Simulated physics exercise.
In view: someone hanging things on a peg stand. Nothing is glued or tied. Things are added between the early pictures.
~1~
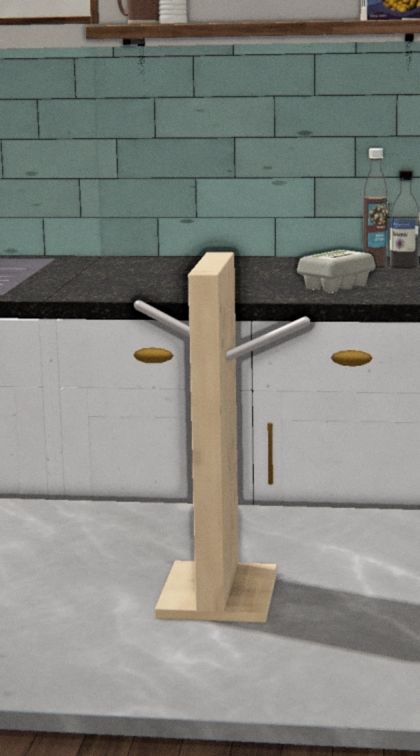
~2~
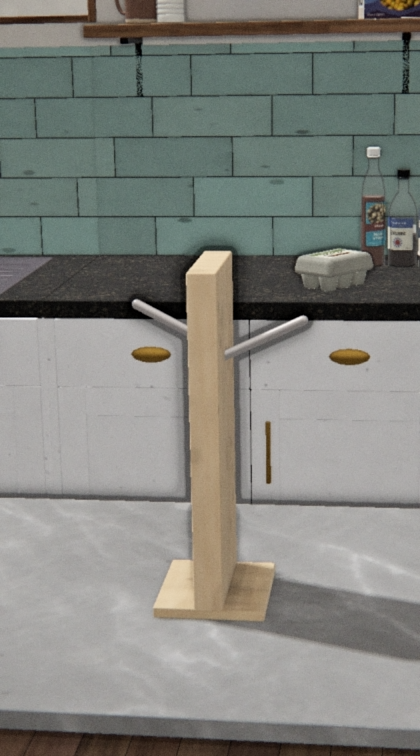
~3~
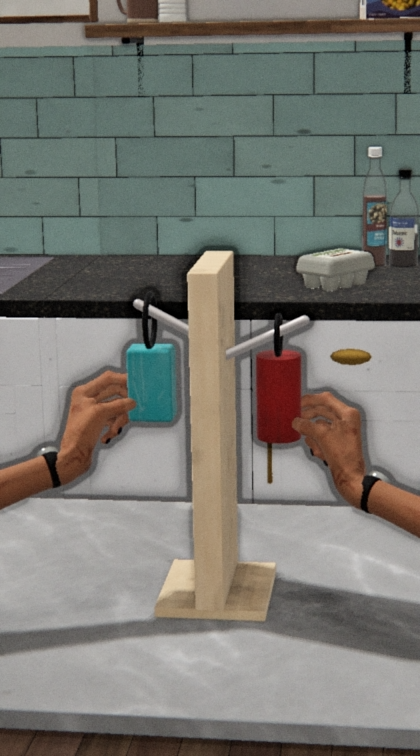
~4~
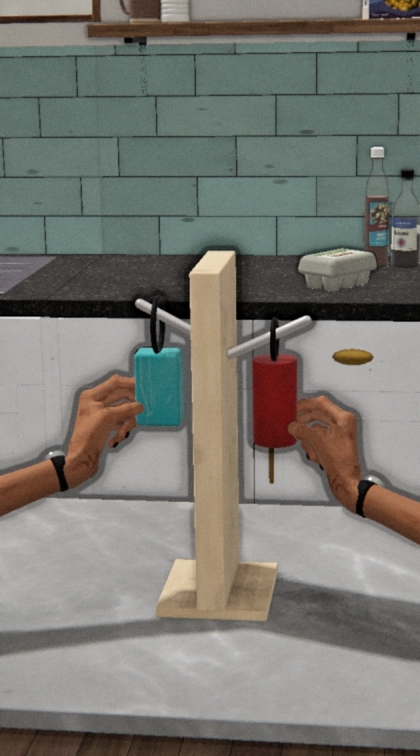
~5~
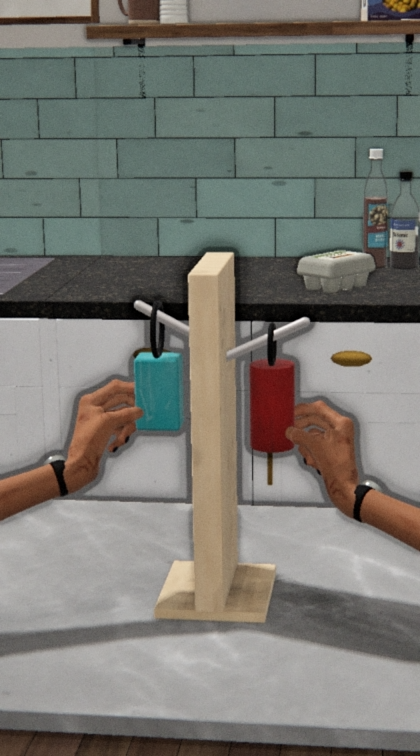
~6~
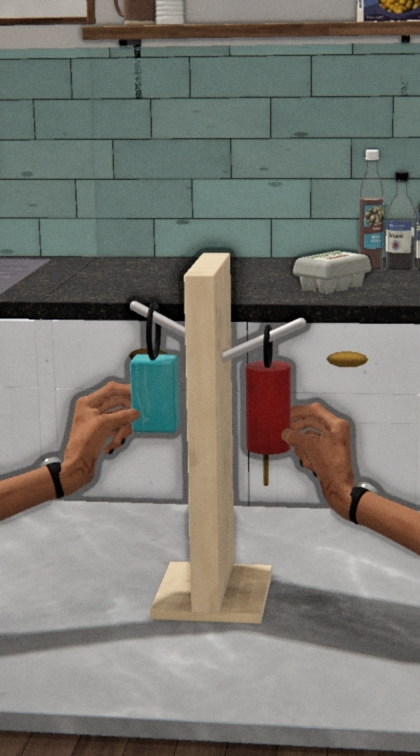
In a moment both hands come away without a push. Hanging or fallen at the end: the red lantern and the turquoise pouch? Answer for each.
The red lantern remains hooked, the turquoise pouch remains hooked.
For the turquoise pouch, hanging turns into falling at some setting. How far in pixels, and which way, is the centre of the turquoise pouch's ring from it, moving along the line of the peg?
About 20 pixels left.
Then, 0.12 s later than the last frame, red lantern tilted by 16° near (259, 397); turquoise pouch tilted by 18° near (166, 380).
Then, 0.18 s later than the last frame, red lantern tilted by 21° near (253, 400); turquoise pouch tilted by 18° near (171, 383).
When it is over, the red lantern stays on its peg, near (251, 401); the turquoise pouch stays on its peg, near (171, 383).
